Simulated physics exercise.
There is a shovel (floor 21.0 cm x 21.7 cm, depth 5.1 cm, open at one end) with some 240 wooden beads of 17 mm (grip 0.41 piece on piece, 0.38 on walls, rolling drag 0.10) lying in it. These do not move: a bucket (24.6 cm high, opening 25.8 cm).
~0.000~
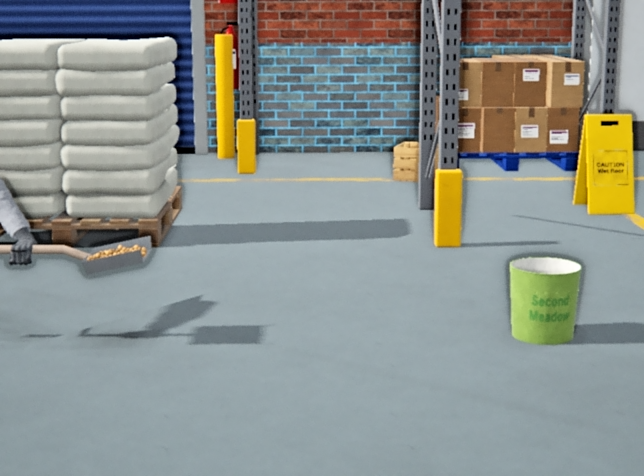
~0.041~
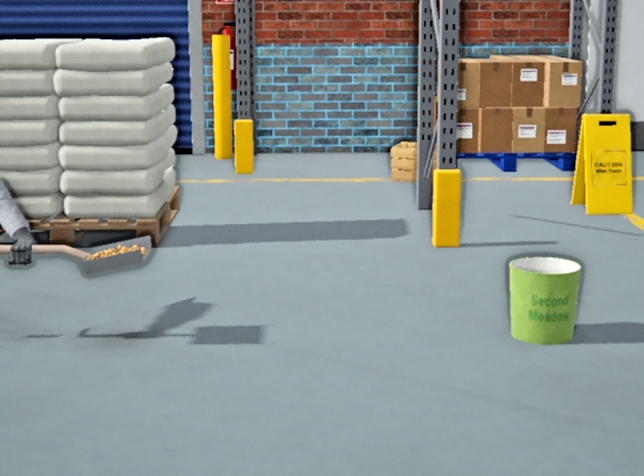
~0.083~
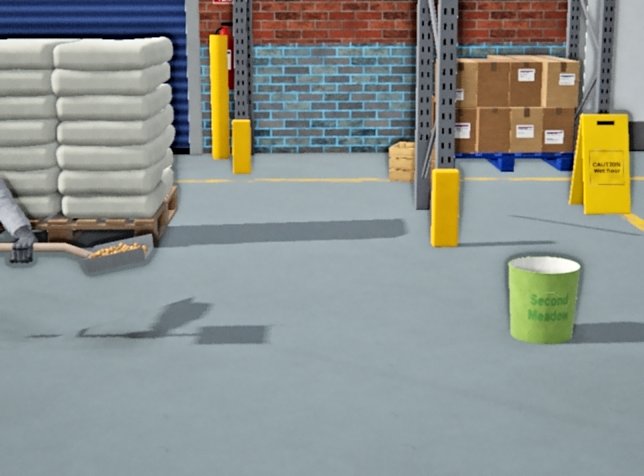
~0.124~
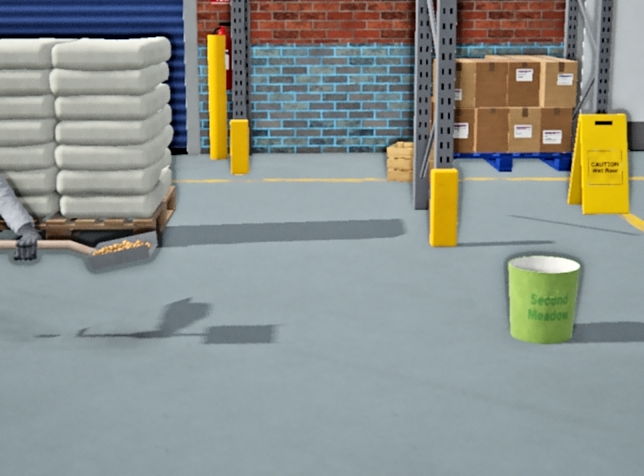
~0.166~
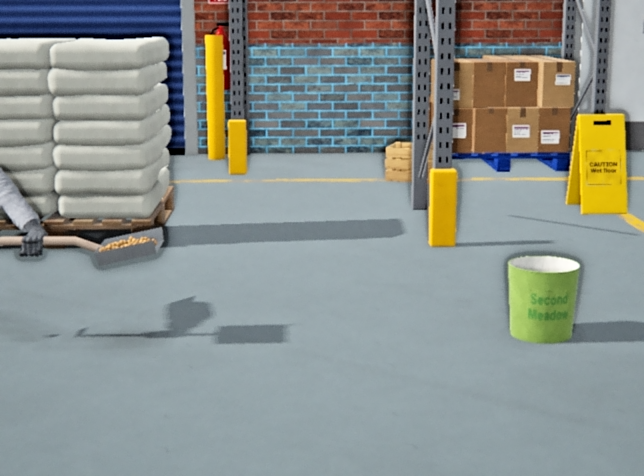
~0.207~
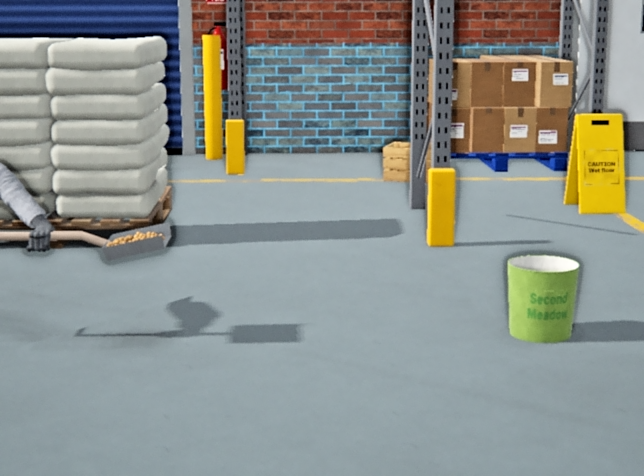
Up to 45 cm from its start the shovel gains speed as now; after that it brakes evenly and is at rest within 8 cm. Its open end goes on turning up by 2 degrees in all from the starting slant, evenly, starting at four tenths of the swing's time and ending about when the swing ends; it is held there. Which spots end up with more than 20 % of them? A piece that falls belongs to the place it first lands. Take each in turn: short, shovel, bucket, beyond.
Short: Beats a fifth. Shovel: Stays at a fifth or less. Bucket: Stays at a fifth or less. Beyond: Stays at a fifth or less.
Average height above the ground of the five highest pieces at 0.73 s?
My guess is around 55 centimetres.
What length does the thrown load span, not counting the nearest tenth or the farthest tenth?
It covers around 35 cm.
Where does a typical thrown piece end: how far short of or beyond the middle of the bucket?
Roughly 45 cm short.
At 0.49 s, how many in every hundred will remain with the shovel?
Roughly 95 %.
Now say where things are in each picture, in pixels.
In the first picture, shovel at (112, 257); tilt 12 degrees; moved 0.0 cm; low side left; open edge at (149, 255); middle of the load at (116, 255); bucket at (545, 265).
In the second picture, shovel at (112, 257); tilt 12 degrees; moved 0.4 cm; low side left; open edge at (149, 255); middle of the load at (115, 255).
In the third picture, shovel at (114, 255); tilt 12 degrees; moved 1.7 cm; low side left; open edge at (151, 253); middle of the load at (117, 253).
In the fourth picture, shovel at (118, 252); tilt 12 degrees; moved 3.8 cm; low side left; open edge at (155, 250); middle of the load at (121, 250).
In the fifth picture, shovel at (124, 248); tilt 12 degrees; moved 6.7 cm; low side left; open edge at (162, 247); middle of the load at (124, 249).
In the sixth picture, shovel at (133, 243); tilt 12 degrees; moved 10.5 cm; low side left; open edge at (169, 242); middle of the load at (131, 244); bucket at (543, 263). It turns about 5 degrees a second.
After 0.36 s, tilt 13 degrees; shovel 100 %; middle of all pieces near (183, 218).
After 0.49 s, tilt 13 degrees; shovel 95 %, in the air 5 %; middle of all pieces near (245, 190).
After 0.61 s, tilt 13 degrees; shovel 5 %, in the air 95 %; middle of all pieces near (297, 184).
After 0.73 s, tilt 13 degrees; in the air 100 %; middle of all pieces near (344, 211).
By 1.1 s all is still; short 100 %, shovel 0 %, bucket 0 %, beyond 0 %.
